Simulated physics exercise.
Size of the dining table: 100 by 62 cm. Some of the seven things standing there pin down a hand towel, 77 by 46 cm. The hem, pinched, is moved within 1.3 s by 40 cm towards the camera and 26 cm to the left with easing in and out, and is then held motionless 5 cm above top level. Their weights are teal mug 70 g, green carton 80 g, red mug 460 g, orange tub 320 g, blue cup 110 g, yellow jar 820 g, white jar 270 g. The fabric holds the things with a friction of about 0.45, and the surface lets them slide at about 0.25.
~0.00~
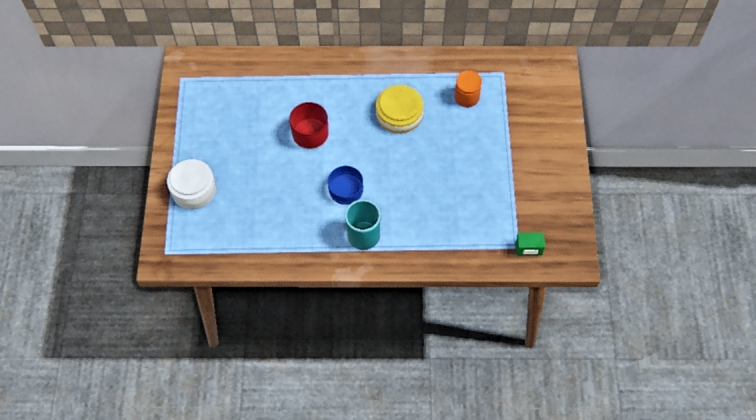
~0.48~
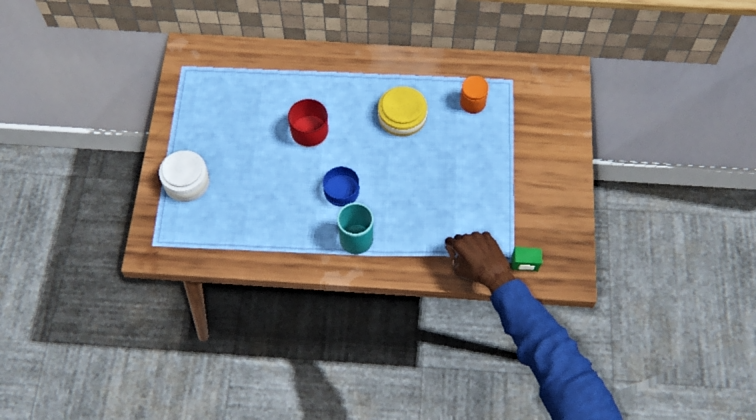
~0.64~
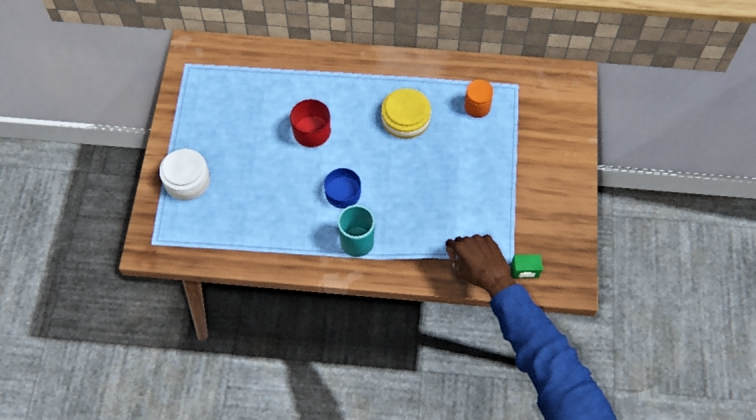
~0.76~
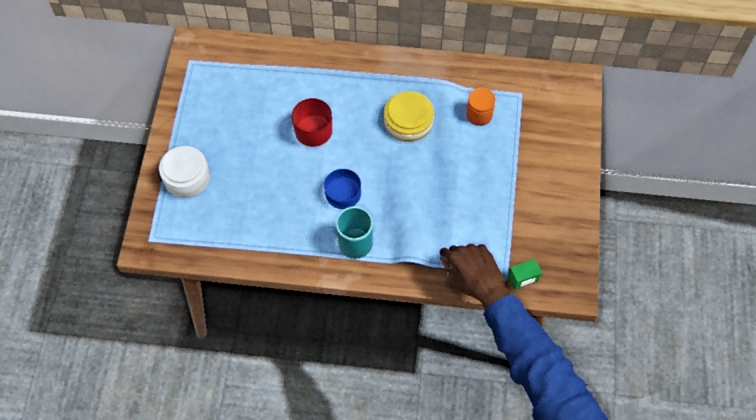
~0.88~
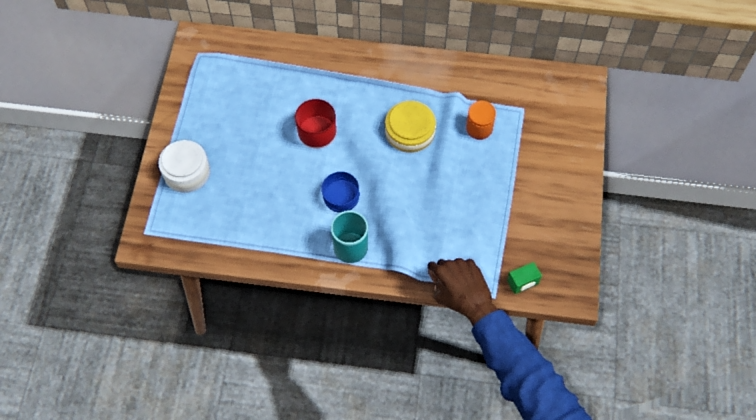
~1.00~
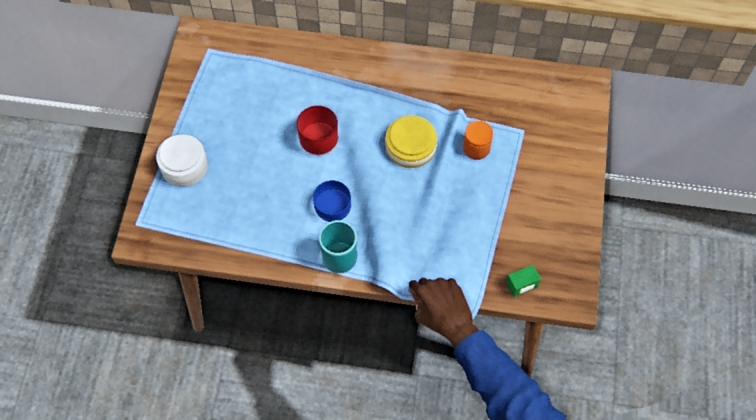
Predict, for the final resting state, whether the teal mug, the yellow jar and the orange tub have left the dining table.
At the end, the teal mug winds up off, the yellow jar winds up off, the orange tub winds up off.
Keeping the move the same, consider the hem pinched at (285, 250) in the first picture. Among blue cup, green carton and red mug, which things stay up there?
Outcome: Blue cup leaves the top; green carton keeps its place; red mug leaves the top.
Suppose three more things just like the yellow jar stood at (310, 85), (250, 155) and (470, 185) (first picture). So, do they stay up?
Taking them one by one: Is left on top, then is left on top, then is lost.
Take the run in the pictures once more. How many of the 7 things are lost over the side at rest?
That works out to 4 of them.
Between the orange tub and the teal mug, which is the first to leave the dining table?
I'd pick the teal one.
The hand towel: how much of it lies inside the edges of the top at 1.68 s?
Roughly 55% of it.
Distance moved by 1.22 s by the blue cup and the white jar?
Roughly blue cup 10 cm and white jar 2 cm.
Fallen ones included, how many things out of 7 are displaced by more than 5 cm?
That comes to 6 of the things.
After 1.2 s, 90 % of the hand towel is still over the top; orange tub 23 cm off its start, yellow jar 18 cm off its start, teal mug 14 cm off its start.
After 1.5 s, 70 % of the hand towel is still over the top; orange tub 38 cm off its start, teal mug on its side, 31 cm off its start, yellow jar 30 cm off its start.
After 1.7 s, 55 % of the hand towel is still over the top; teal mug over the edge, orange tub 51 cm off its start at (436, 308), yellow jar 40 cm off its start at (383, 276).
After 1.9 s, 40 % of the hand towel is still over the top; orange tub over the edge, teal mug over the edge, yellow jar over the edge.
After 3.5 s, 40 % of the hand towel is still over the top; orange tub over the edge, yellow jar over the edge, teal mug over the edge, red mug 35 cm off its start at (291, 262).
